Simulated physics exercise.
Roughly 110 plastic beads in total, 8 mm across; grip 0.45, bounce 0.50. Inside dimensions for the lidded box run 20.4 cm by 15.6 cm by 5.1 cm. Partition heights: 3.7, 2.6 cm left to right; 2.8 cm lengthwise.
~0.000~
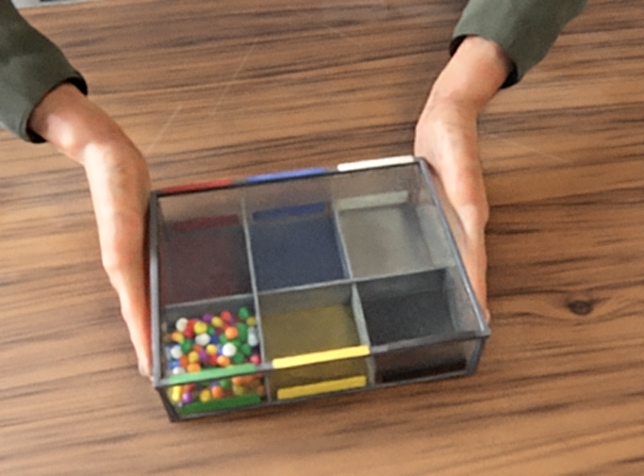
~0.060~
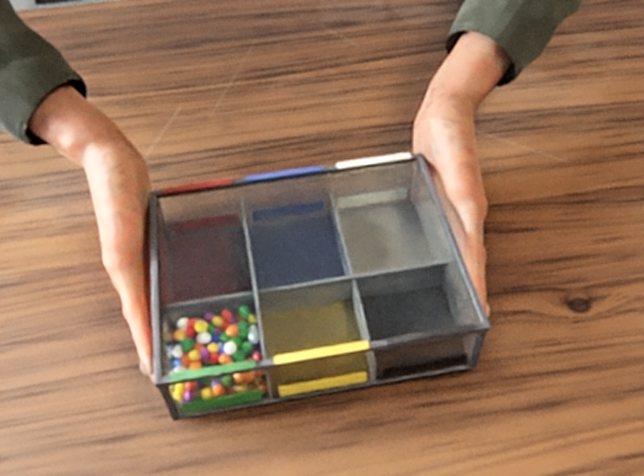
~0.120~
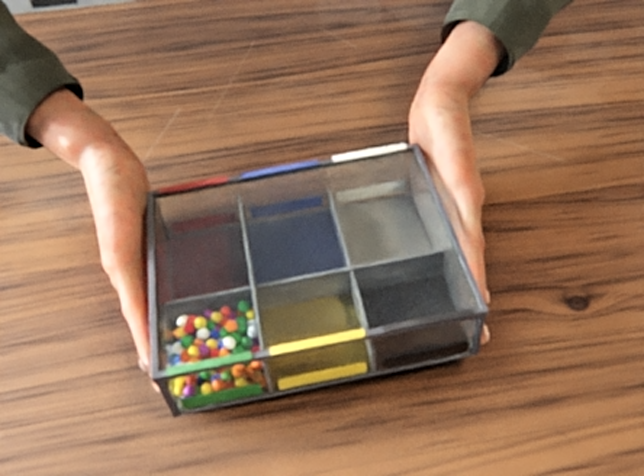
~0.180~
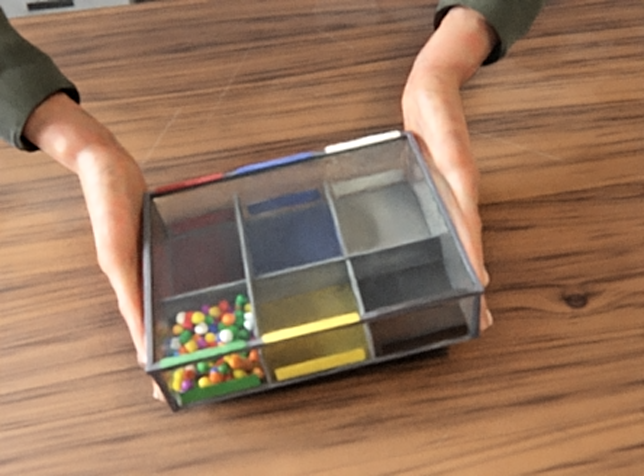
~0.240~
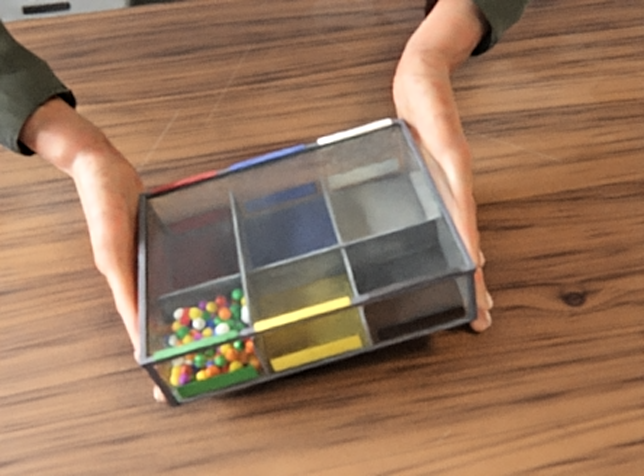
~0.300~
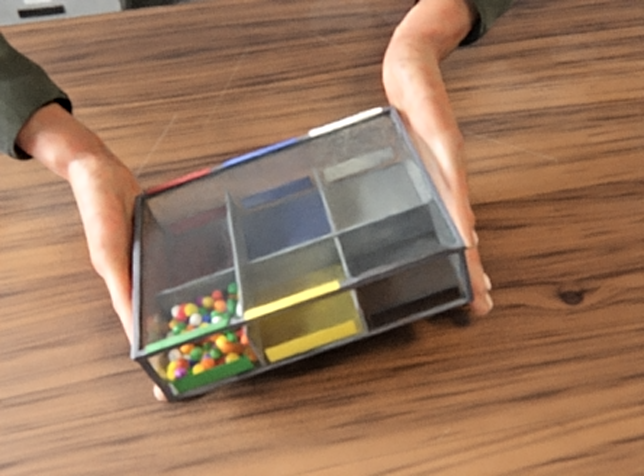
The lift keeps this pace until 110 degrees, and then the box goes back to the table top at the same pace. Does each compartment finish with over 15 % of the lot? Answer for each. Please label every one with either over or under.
Labels - red compartment: Over; blue compartment: Under; green compartment: Over; yellow compartment: Under; white compartment: Under; black compartment: Under.
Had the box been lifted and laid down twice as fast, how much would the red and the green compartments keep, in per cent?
Expect red at 40 percent and green at 60 percent.
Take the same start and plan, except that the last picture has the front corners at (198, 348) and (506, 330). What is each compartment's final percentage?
Final shares: Red 0%, blue 0%, green 65%, yellow 5%, white 0%, black 30%.
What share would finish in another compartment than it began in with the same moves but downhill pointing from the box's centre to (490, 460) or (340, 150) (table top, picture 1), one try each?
First try: About 20 percent; second try: About 100 percent.
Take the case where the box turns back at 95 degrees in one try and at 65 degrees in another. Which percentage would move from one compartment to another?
Some 45 and 5 per cent.
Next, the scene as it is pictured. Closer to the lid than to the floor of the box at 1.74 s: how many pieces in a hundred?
Share: Approx. 60 %.
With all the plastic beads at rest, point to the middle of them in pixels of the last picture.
Centre at rest, approx.: (195, 298) px.
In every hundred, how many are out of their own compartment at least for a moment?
60 per cent, give or take.
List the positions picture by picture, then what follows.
The first frame shows box tilt 0 degrees, front corners at (161, 382) and (483, 332); green 100 %.
The second frame shows box tilt 1 degrees, front corners at (162, 379) and (482, 325).
The third frame shows box tilt 4 degrees, front corners at (159, 374) and (480, 310), lowest corner left back.
The fourth frame shows box tilt 8 degrees, front corners at (154, 367) and (476, 289), lowest corner left back.
The fifth frame shows box tilt 12 degrees, front corners at (147, 360) and (468, 267), lowest corner left back.
The sixth frame shows box tilt 16 degrees, front corners at (140, 354) and (458, 245), lowest corner left back; green 100 %. The box's pace is about 70 degrees a second.
After 1.74 s, tilt 110 degrees; red 30 %, green 70 %.
After 2.69 s, tilt 50 degrees; red 60 %, green 40 %.
After 3.64 s, tilt 0 degrees; red 60 %, green 40 %.
In the end, at 4.2 s, red 60 %, blue 0 %, green 40 %, yellow 0 %, white 0 %, black 0 %.
